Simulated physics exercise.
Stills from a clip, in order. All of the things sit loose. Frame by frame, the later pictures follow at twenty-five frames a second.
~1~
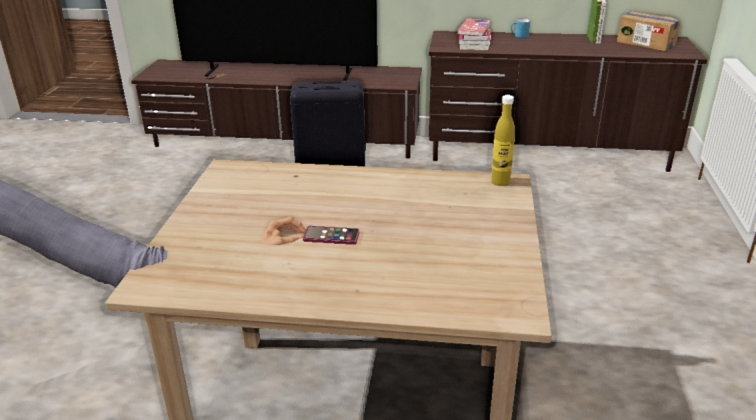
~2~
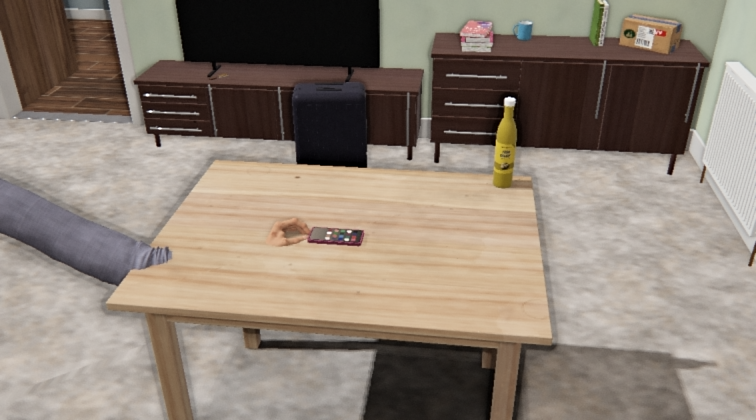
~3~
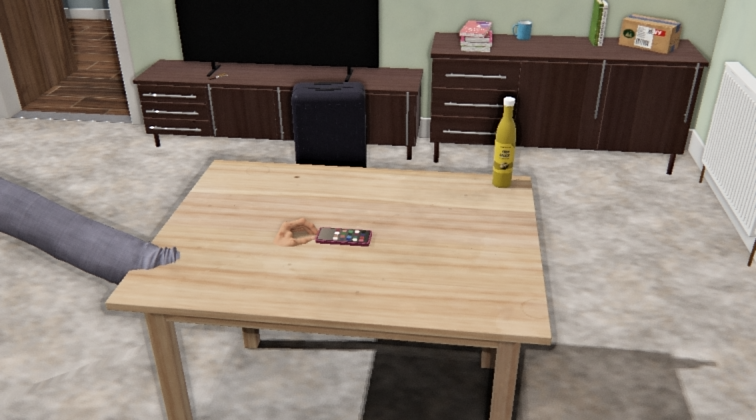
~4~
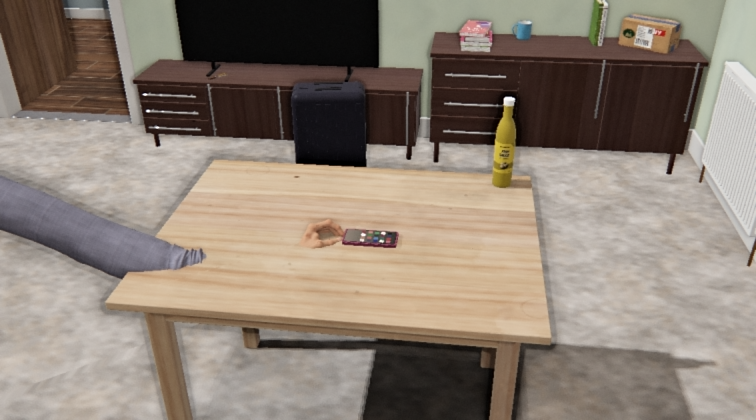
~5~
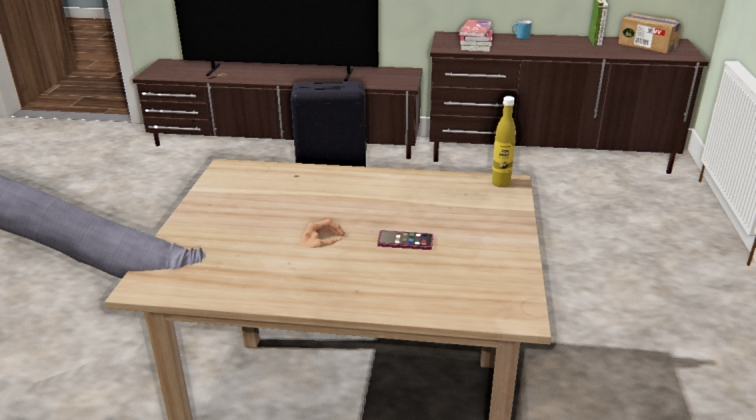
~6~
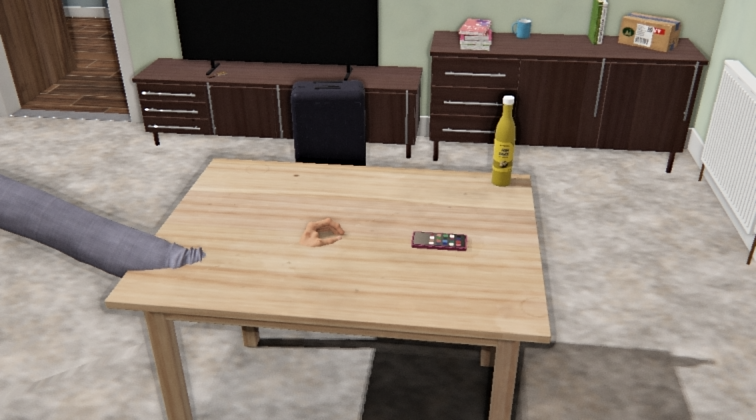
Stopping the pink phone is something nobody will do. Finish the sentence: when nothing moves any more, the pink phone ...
... is no longer on the table.
Then, 0.20 s past the last view, pink phone now off the table.
Then, 0.50 s past the last view, things are still on the move.
Finally, off the table, pink phone.
